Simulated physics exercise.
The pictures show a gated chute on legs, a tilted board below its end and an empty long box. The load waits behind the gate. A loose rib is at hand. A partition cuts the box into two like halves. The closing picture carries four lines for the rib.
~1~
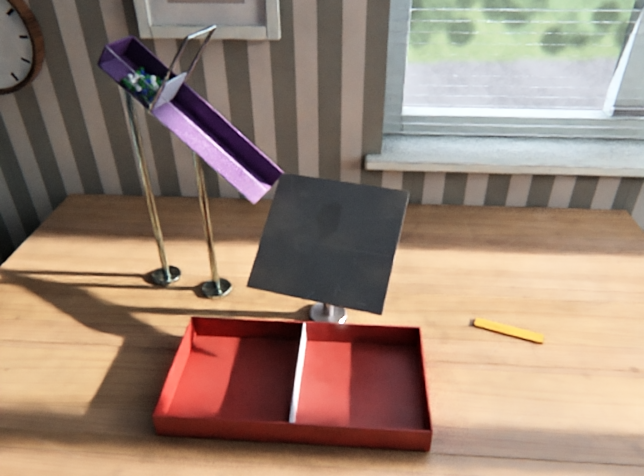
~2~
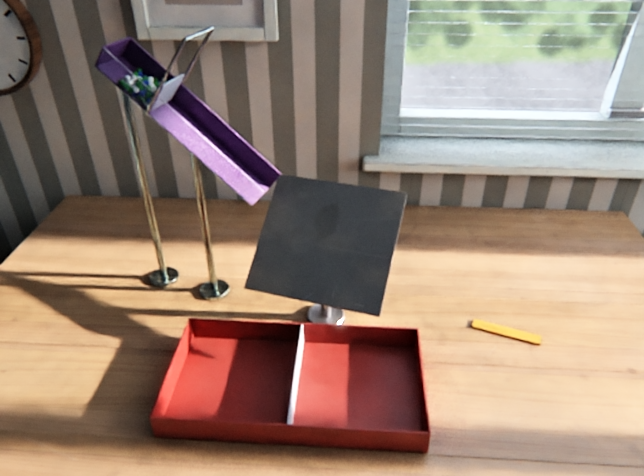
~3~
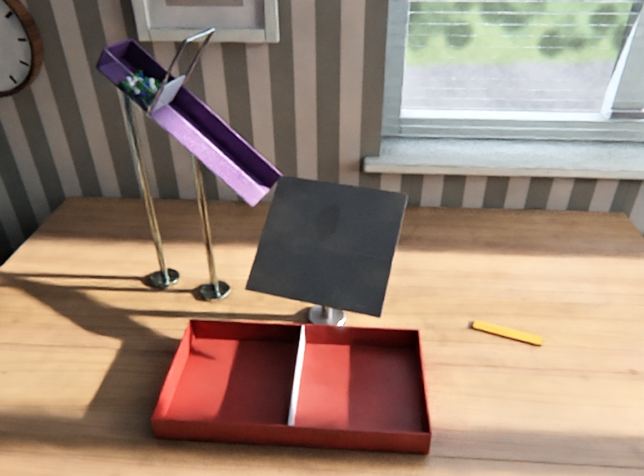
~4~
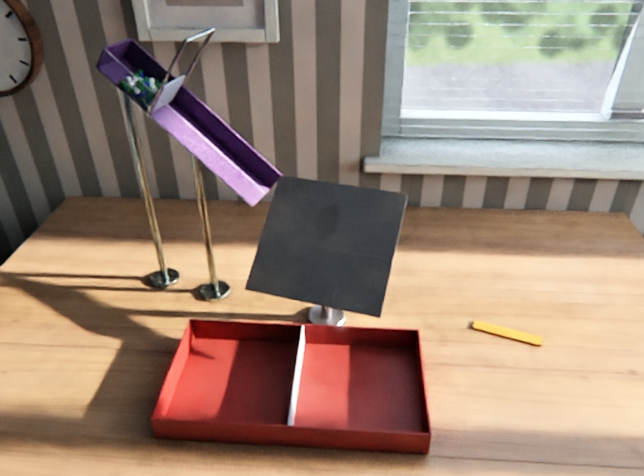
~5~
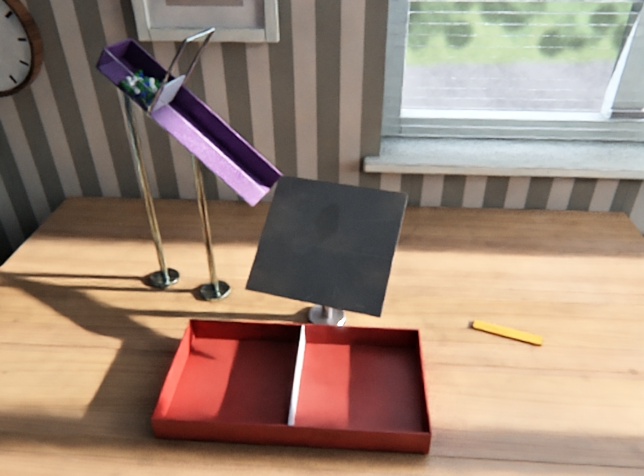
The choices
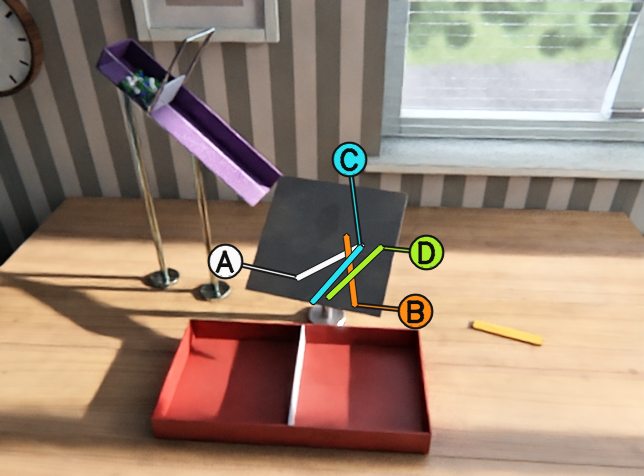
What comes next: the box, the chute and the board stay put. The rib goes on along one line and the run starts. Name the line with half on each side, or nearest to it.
Go for D.
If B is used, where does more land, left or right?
Right.
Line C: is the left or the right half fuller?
Left.
On the marked copy, line A from (361, 245) to (298, 277); line B from (346, 236) to (354, 304); line C from (360, 247) to (313, 301); line D from (380, 247) to (328, 296).
Choosing A, of what is caught, most in the left half, a small part in the right.
Choosing B, of what is caught, a small part in the left half, most in the right.
Choosing C, of what is caught, most in the left half, a small part in the right.
Choosing D, of what is caught, about half in the left half, about half in the right.
